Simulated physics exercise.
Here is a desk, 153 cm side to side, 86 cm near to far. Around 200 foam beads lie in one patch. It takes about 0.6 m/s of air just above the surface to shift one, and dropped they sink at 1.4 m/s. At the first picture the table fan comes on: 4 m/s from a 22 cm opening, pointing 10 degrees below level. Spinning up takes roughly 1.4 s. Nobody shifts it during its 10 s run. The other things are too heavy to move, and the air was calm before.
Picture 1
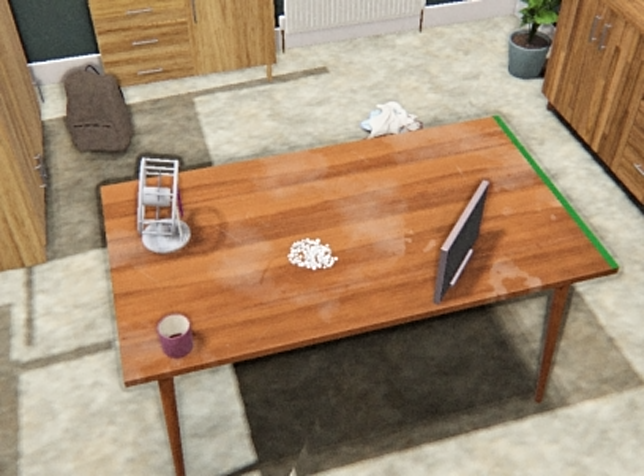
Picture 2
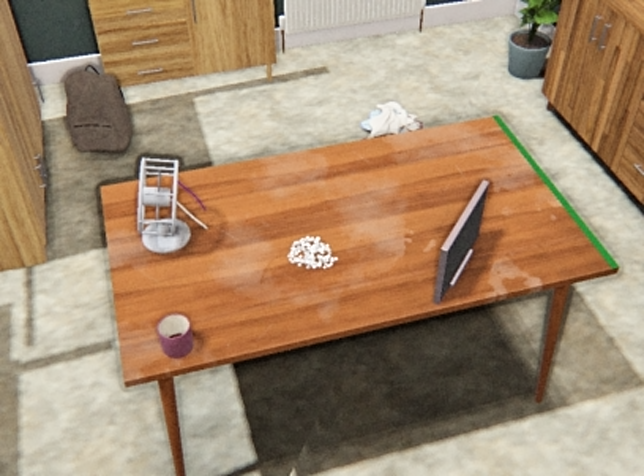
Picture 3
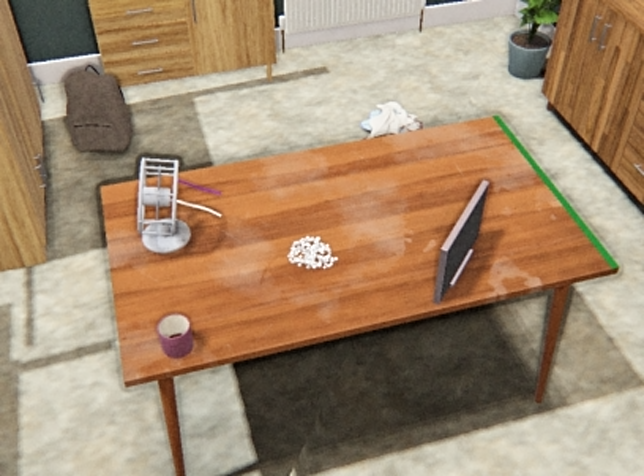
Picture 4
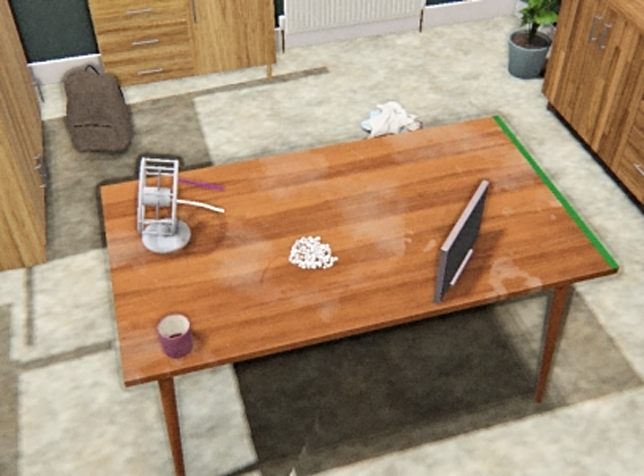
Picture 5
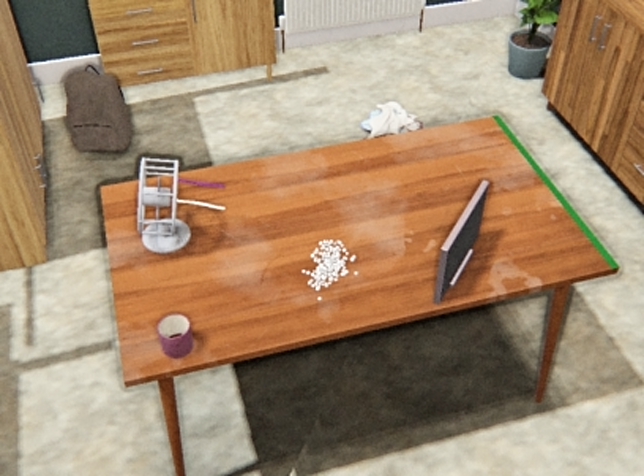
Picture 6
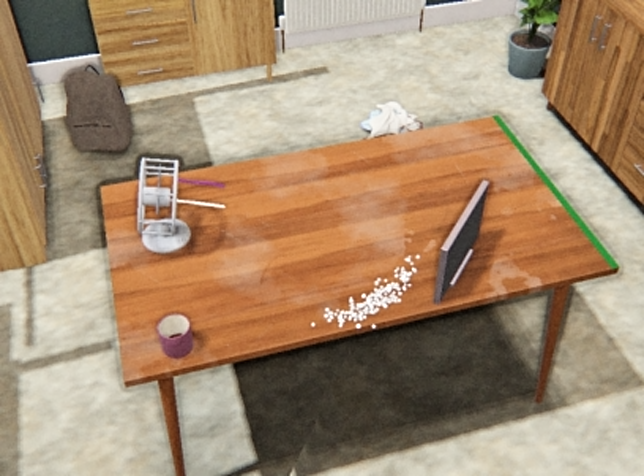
On a wooden desk with a mug and an upright laptop, a table fan at the left starts up, its ribbons lifting and streaming rightward, and then a patch of white foam beads scatters toward the right and the near edge.
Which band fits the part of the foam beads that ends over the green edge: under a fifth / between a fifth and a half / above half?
By then under a fifth are over the green edge.
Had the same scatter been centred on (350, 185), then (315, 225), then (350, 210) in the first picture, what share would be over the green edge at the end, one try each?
In that order: 20 %, 80 %, 70 %.
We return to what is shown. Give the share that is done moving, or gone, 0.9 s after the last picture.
Some 80 per cent.
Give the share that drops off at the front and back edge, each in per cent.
About 100 % front, 0 % back.
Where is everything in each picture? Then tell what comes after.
In the first picture, the middle of the foam beads is near (311, 253), none has stirred yet and the mouth of the table fan is at (159, 197).
In the second picture, the middle of the foam beads is near (311, 251), none has stirred yet and the green edge is centred on (552, 183).
In the third picture, the middle of the foam beads is near (311, 251), none has stirred yet, the top of a laptop is at (466, 213) and the top of a mug is at (174, 326).
In the fourth picture, the middle of the foam beads is near (311, 251) and none has stirred yet.
In the fifth picture, the middle of the foam beads is near (330, 267), the farthest in sight from the table fan is at (356, 274) and about 95 % have left their places.
In the sixth picture, the middle of the foam beads is near (378, 301), the farthest in sight from the table fan is at (418, 258) and all have left their places.
Then, 0.9 s after the last picture the count stands so, 0 % are over the green edge; the middle of those still in play is near (349, 319).
Then, 2.1 s after the last picture the count stands so, 0 % are over the green edge.
Then, 4.4 s after the last picture the count stands so, 0 % are over the green edge.
Then, 8.9 s after the last picture, at the end, 0 % are over the green edge.
